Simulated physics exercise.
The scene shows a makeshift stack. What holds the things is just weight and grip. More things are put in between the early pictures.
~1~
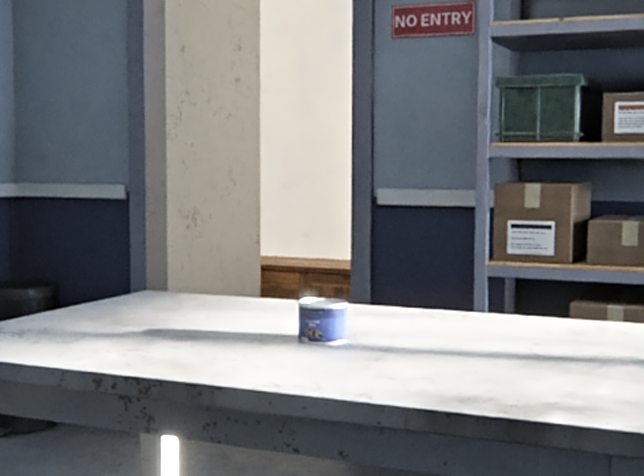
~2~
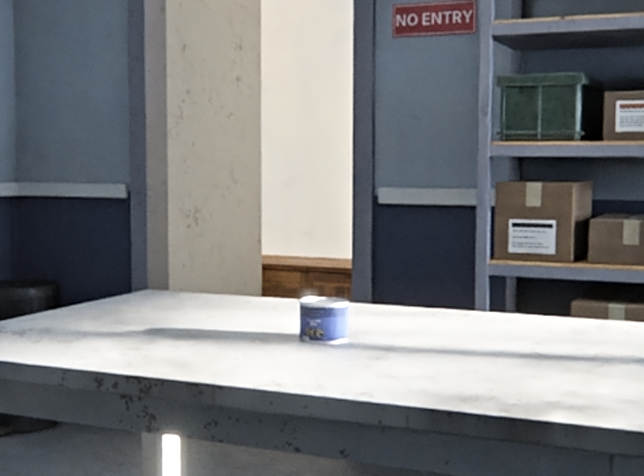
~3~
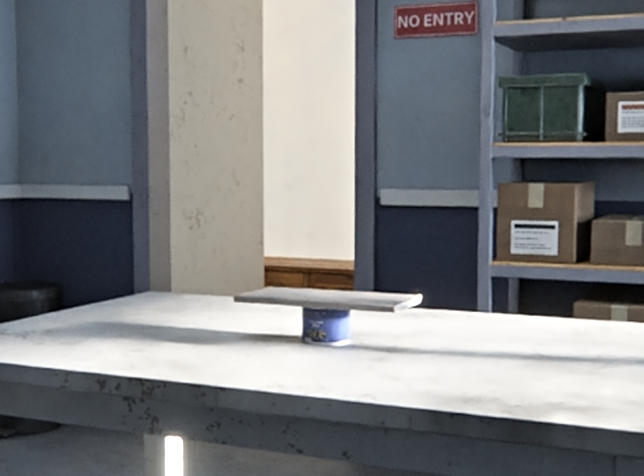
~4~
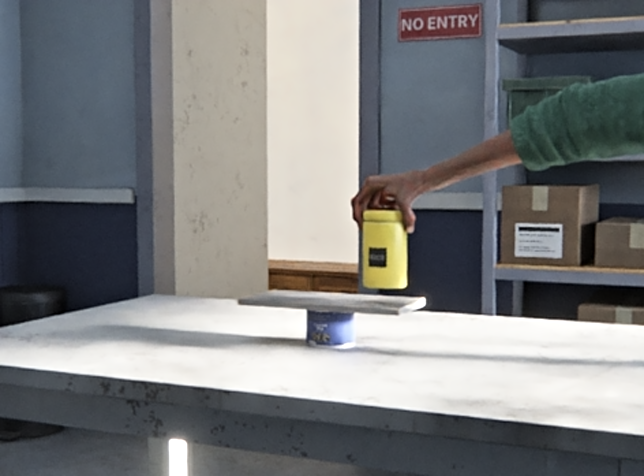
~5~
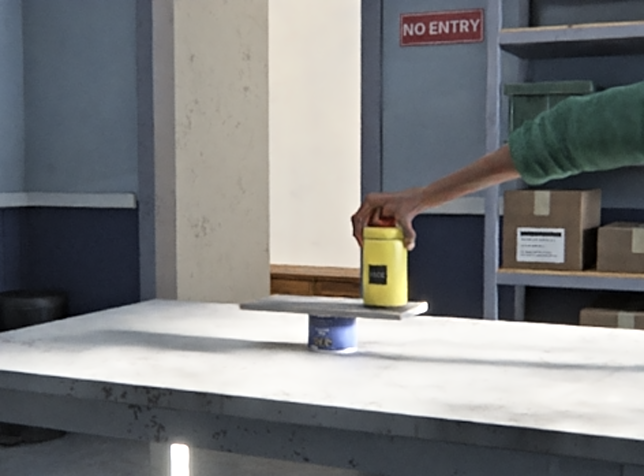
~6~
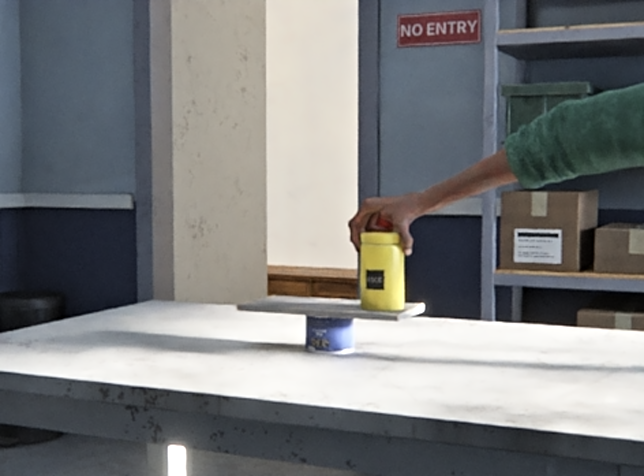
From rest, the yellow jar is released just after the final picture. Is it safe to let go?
Result: A tumble.
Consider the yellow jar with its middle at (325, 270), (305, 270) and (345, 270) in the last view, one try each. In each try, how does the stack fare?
Try 1: Stands; try 2: Stands; try 3: Stands.
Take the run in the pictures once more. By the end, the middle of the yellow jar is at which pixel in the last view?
In the final view it sits at roughly (485, 346).
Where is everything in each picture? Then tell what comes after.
In the first picture, the last thing is not in view yet.
In the second picture, the last thing is not in view yet.
In the third picture, the last thing is not in view yet; grey board (327, 299).
The fourth picture shows still above its spot; yellow jar (385, 249); grey board (331, 302).
The fifth picture shows still above its spot; yellow jar (385, 266); grey board (333, 307).
The sixth picture shows set down, still held; yellow jar (382, 271); grey board (330, 308).
Then, 0.40 s on from there, yellow jar now fallen; grey board turned 41° from how it was put.
Then, 0.60 s on from there, grey board turned 5° from how it was put.
In the end, fallen, yellow jar; moved from the start, grey board; blue tub unmoved. At the end, from the last picture's camera, yellow jar near (485, 346). The stack gives way.
